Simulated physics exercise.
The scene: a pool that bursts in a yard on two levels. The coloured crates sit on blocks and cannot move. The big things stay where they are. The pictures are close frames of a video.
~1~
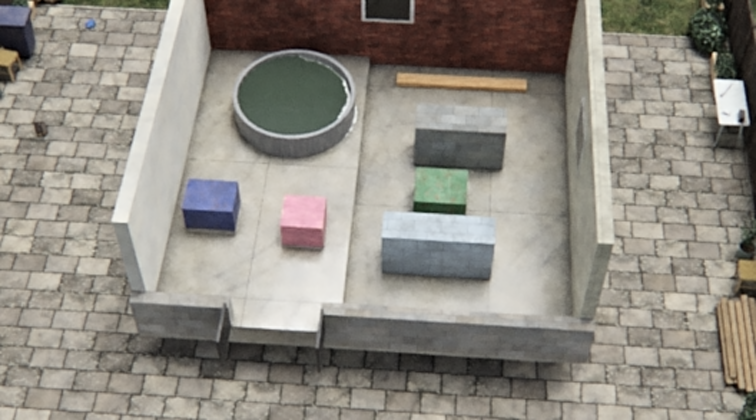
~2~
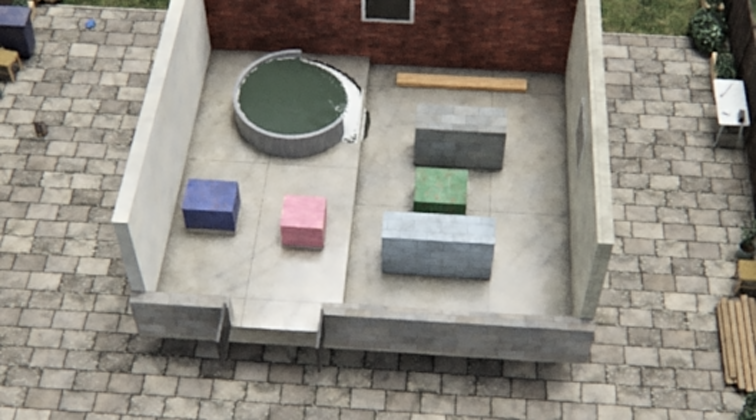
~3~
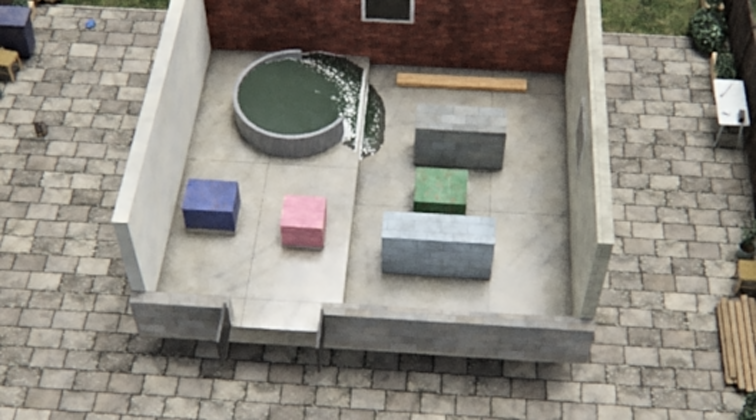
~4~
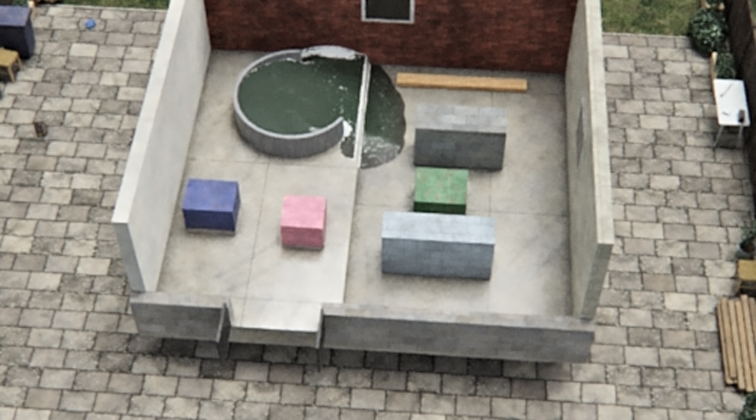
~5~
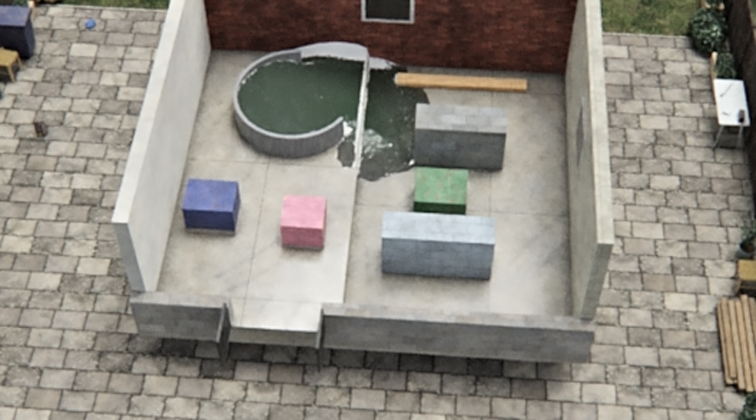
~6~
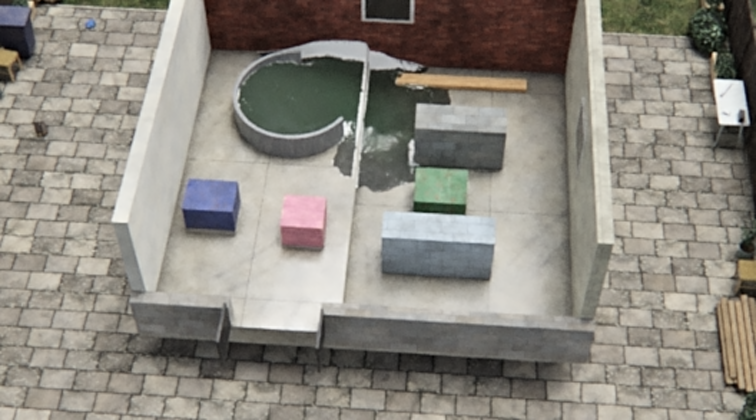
Green water burst from the right side of a round tank in a walled yard, then spread across the pale floor toward the gray block and wooden beam, while the colored blocks stayed put.
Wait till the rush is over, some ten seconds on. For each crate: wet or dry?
One by one: The pink crate escapes dry; the green crate is wetted; the blue crate escapes dry.
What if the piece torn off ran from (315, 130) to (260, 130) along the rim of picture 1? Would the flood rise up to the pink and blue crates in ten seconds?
My reading: Pink ends up wet; blue is topped.
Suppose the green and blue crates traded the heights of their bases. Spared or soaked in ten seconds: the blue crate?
My reading: Blue stays dry.
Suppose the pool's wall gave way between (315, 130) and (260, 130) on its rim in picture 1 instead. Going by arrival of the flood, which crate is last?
That is the green-painted one.
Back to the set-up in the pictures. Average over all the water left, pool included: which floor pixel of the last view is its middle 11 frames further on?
Near (382, 108).
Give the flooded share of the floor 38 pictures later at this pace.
Some 70 per cent.
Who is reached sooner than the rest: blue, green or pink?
It is the green crate.
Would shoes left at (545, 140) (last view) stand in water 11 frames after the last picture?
Answer: Covered.
A moment on, water covers 25 % of the floor; the pink crate not reached, the green crate water round its plinth, the blue crate not reached.
Next, water covers 35 % of the floor; the pink crate not reached, the green crate water round its plinth, the blue crate not reached.
Then, water covers 40 % of the floor; the pink crate not reached, the green crate water round its plinth, the blue crate not reached.
Later, water covers 70 % of the floor; the pink crate not reached, the green crate water round its plinth, the blue crate water round its plinth.
In the end, water covers 75 % of the floor; the pink crate stayed above the water, the green crate was topped, the blue crate stayed above the water.
